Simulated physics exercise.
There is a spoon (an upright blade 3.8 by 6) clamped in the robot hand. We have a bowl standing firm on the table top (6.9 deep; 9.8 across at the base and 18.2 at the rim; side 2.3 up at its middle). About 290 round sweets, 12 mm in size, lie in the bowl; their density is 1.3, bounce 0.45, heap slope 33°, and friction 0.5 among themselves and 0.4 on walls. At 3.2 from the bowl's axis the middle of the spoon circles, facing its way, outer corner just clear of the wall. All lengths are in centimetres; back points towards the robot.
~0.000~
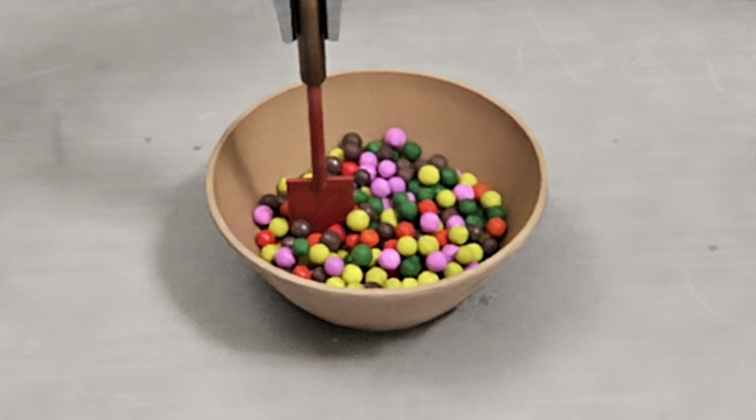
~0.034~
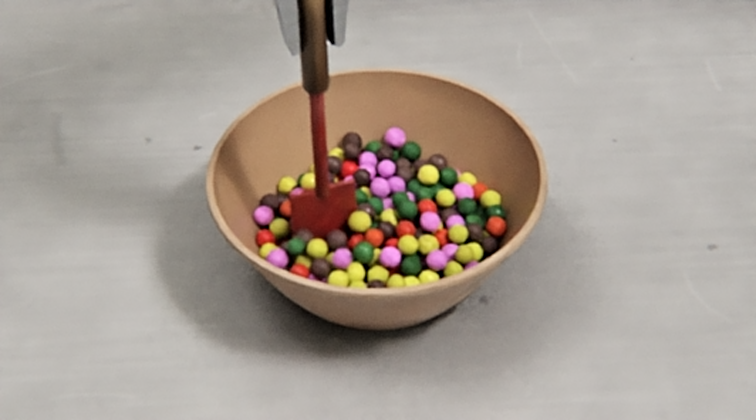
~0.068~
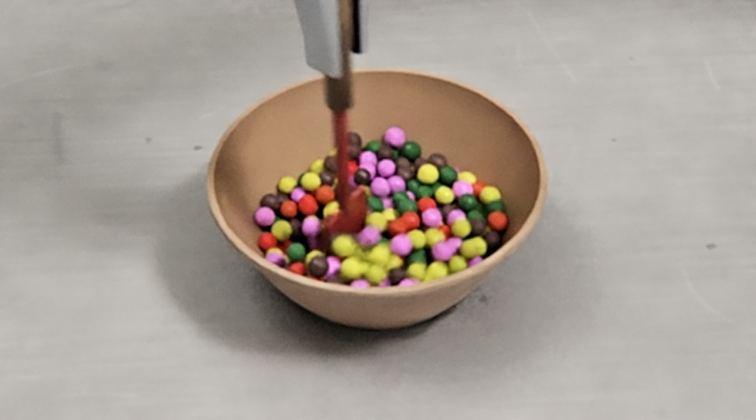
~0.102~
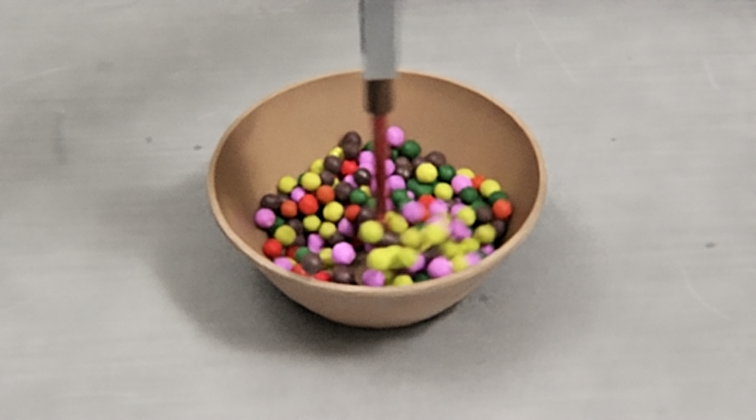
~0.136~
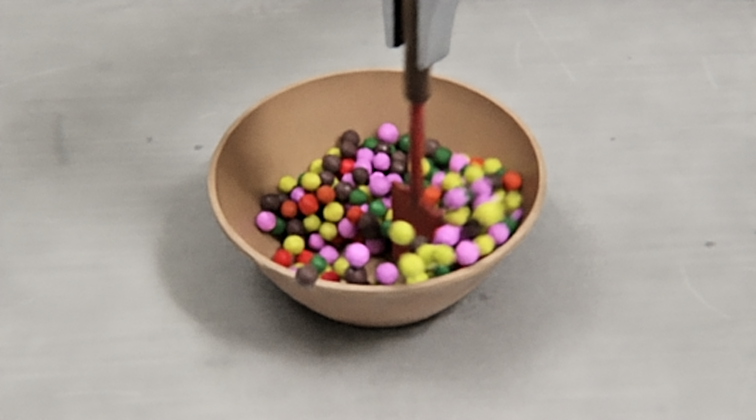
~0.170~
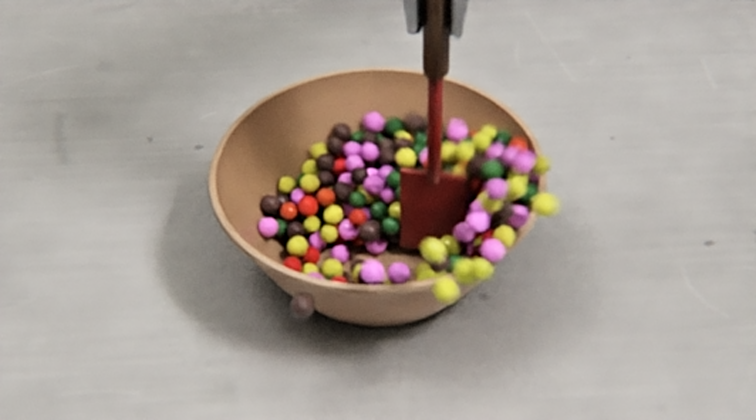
The clip shows a robot gripper holding a red spoon upright in a tan bowl of colourful round sweets, sweeping it from left to right through them and pushing some up and over the right and front rim.
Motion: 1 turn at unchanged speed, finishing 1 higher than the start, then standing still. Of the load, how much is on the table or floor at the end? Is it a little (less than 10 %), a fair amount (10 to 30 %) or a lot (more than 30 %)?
A fair amount, from 10 to 30 %.
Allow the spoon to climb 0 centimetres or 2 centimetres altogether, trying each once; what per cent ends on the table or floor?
Estimates: 15 % then 15 %.
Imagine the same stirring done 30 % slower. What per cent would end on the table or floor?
That would be some 5 percent.
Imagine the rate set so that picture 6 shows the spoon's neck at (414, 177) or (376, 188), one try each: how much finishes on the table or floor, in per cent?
About 5 and 0 %.
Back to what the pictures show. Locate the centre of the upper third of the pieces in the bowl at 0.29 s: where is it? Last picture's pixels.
Near (323, 129).
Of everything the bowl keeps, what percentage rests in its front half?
Roughly 50 percent of it.
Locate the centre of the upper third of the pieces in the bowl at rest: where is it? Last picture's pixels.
Centre of top third: Approx. (316, 214).
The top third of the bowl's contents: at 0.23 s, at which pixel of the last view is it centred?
Around (446, 121).
After 0.23 s, 235° round, highest piece 11 above the table; 269 in the bowl, 23 in flight or on the tool.
After 0.29 s, 304° round, highest piece 9 above the table; 257 in the bowl, 11 on the table or floor, 24 in flight or on the tool.
After 0.52 s, 0° round, highest piece 6 above the table; 244 in the bowl, 48 on the table or floor.
After 1.22 s, 0° round, highest piece 6 above the table; 244 in the bowl, 48 on the table or floor.
In the end, 244 in the bowl, 48 on the table or floor. That is 16 % on the table or floor.
